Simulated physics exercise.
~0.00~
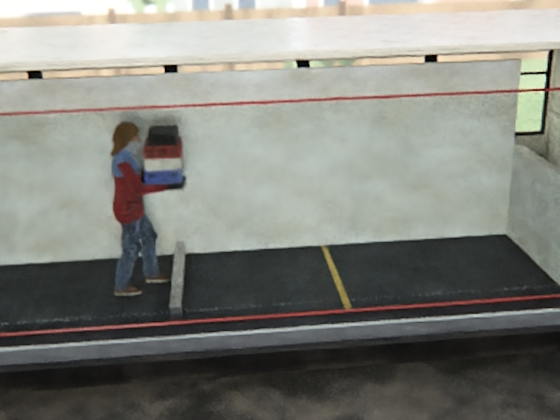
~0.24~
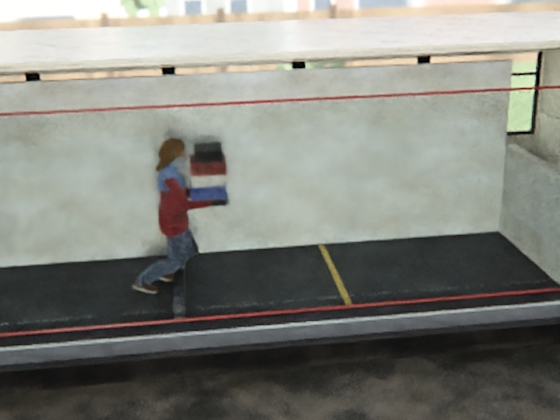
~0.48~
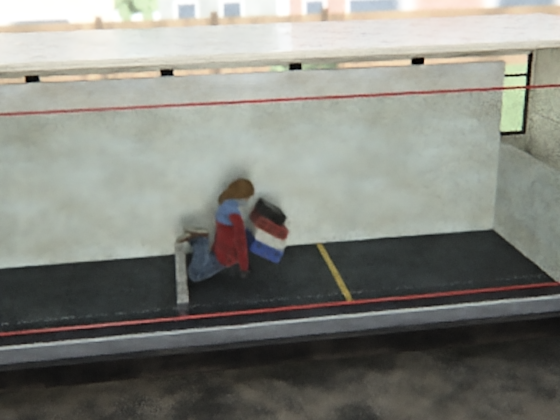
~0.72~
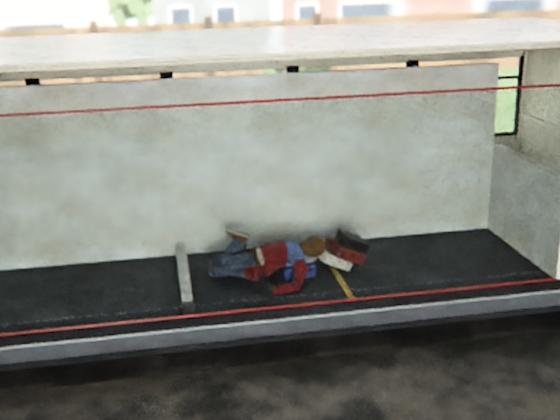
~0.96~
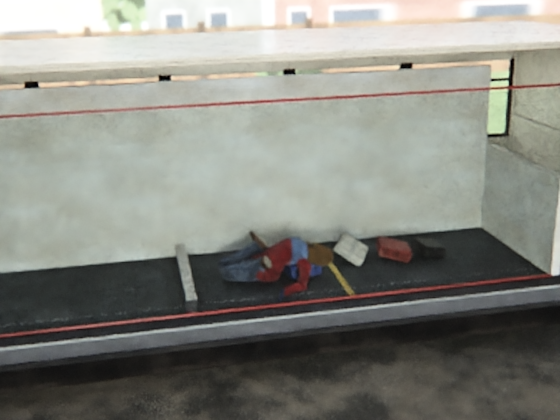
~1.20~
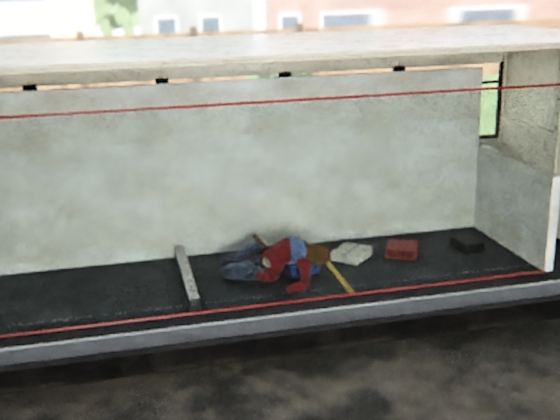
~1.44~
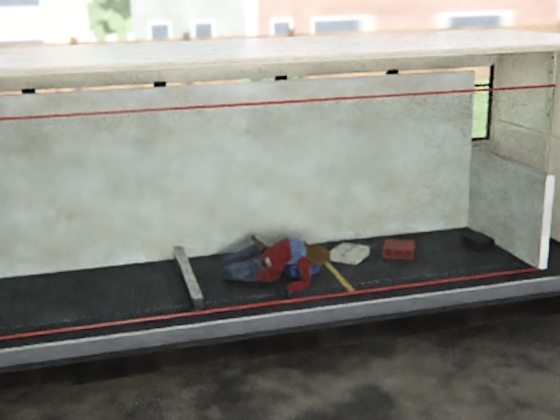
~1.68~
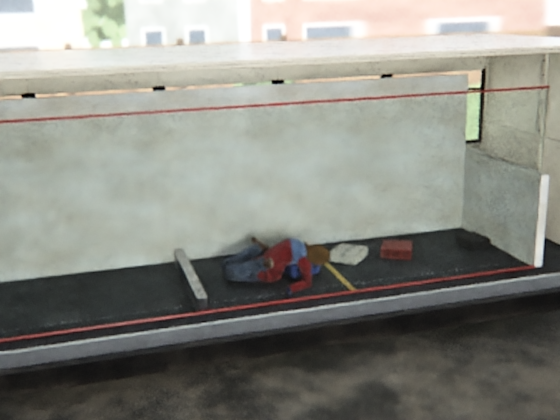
The clip opens on a courier in a red top and blue jeans walking right along a dark floor, arms around a stack of boxes, toward a low rail. At the rail the courier pitches forward, legs trailing behind, and the stack tips to the right. The courier drops flat to the floor as the boxes spill ahead and spread apart. The black crate slides farthest, toward the right-hand wall. It ends with the courier lying still, head and blue toolbox short of the yellow line, while the white parcel, red crate and black crate rest beyond it.
